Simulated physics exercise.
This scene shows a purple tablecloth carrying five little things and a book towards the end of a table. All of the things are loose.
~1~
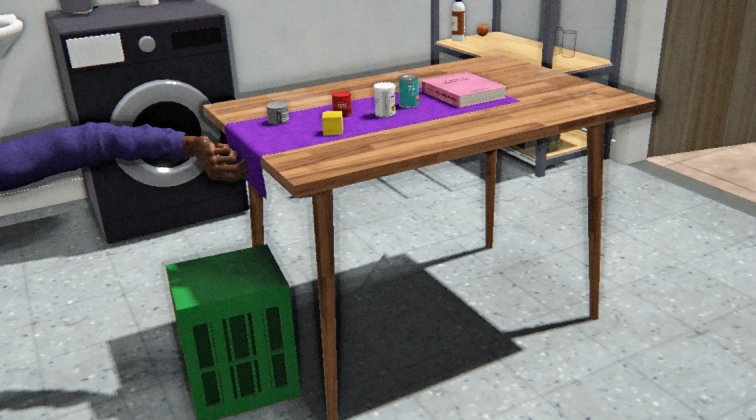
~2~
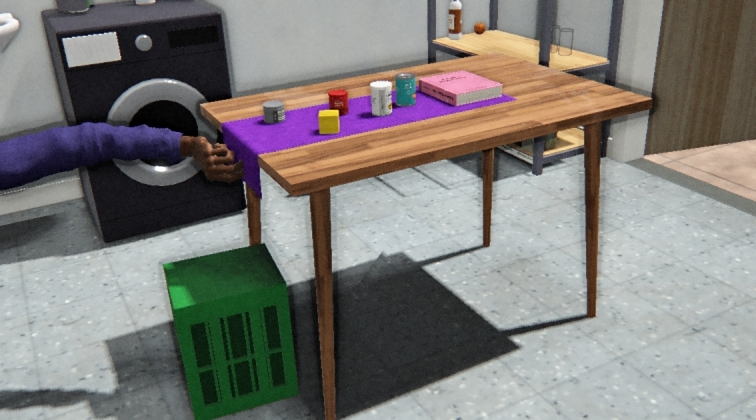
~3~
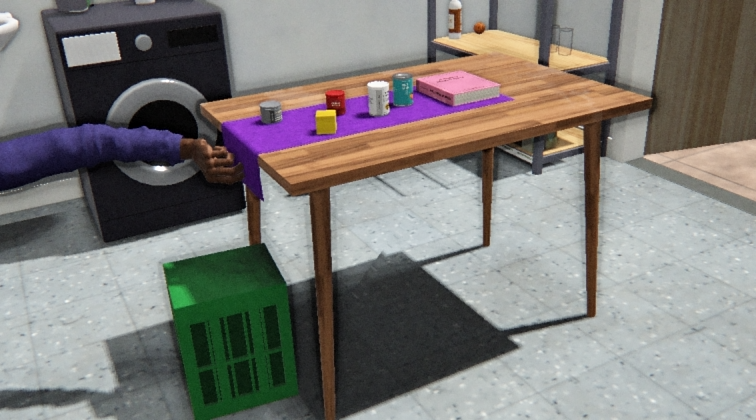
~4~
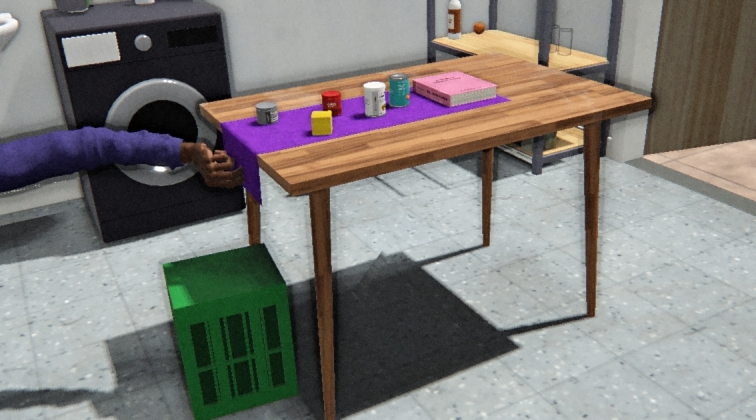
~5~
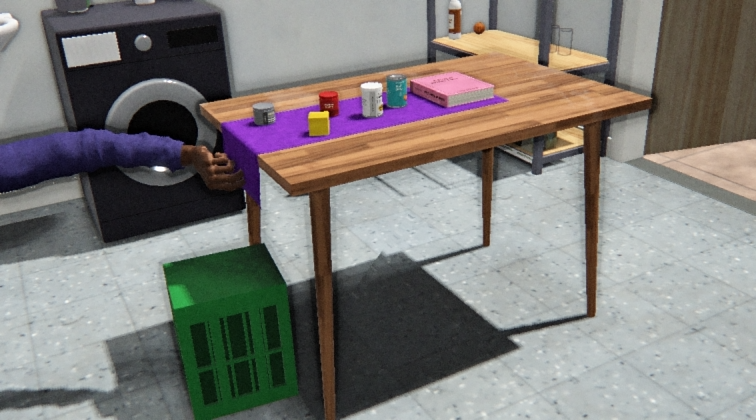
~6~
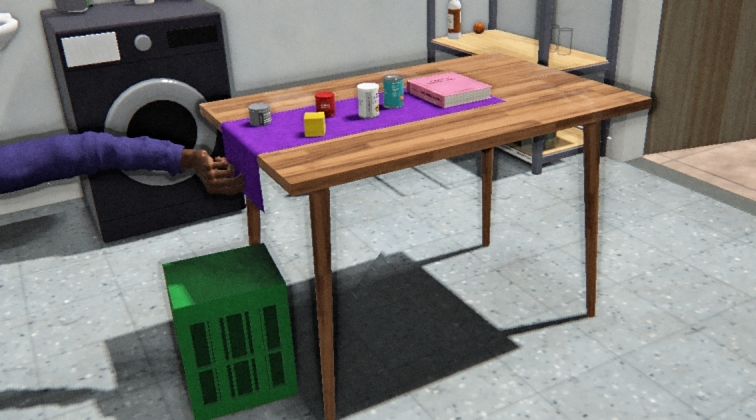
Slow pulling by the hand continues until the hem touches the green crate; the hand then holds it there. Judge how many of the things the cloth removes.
Two objects go.
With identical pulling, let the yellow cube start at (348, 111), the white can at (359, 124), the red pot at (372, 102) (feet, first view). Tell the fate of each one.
The yellow cube would stay in place, the white can would stay in place, the red pot would stay in place.
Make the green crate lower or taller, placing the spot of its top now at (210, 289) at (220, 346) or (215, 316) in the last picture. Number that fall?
That would make 4 and 3.
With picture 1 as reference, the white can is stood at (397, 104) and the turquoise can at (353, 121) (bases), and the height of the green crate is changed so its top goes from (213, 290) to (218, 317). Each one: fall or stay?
White can: Still up. Turquoise can: Off.
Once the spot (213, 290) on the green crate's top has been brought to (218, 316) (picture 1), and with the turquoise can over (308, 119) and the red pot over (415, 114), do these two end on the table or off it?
The turquoise can is lost; the red pot stays put.
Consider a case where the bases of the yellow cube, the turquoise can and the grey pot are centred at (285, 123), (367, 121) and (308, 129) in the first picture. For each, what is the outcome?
In the end the yellow cube is no longer on top, the turquoise can is still on top, and the grey pot is no longer on top.
Early on, hem near (247, 217); all still up.
Midway, hem near (249, 241); grey pot gone.
Near the end, hem on the crate; grey pot and yellow cube gone.
Finally, hem on the crate; grey pot and yellow cube gone. The table loses two.
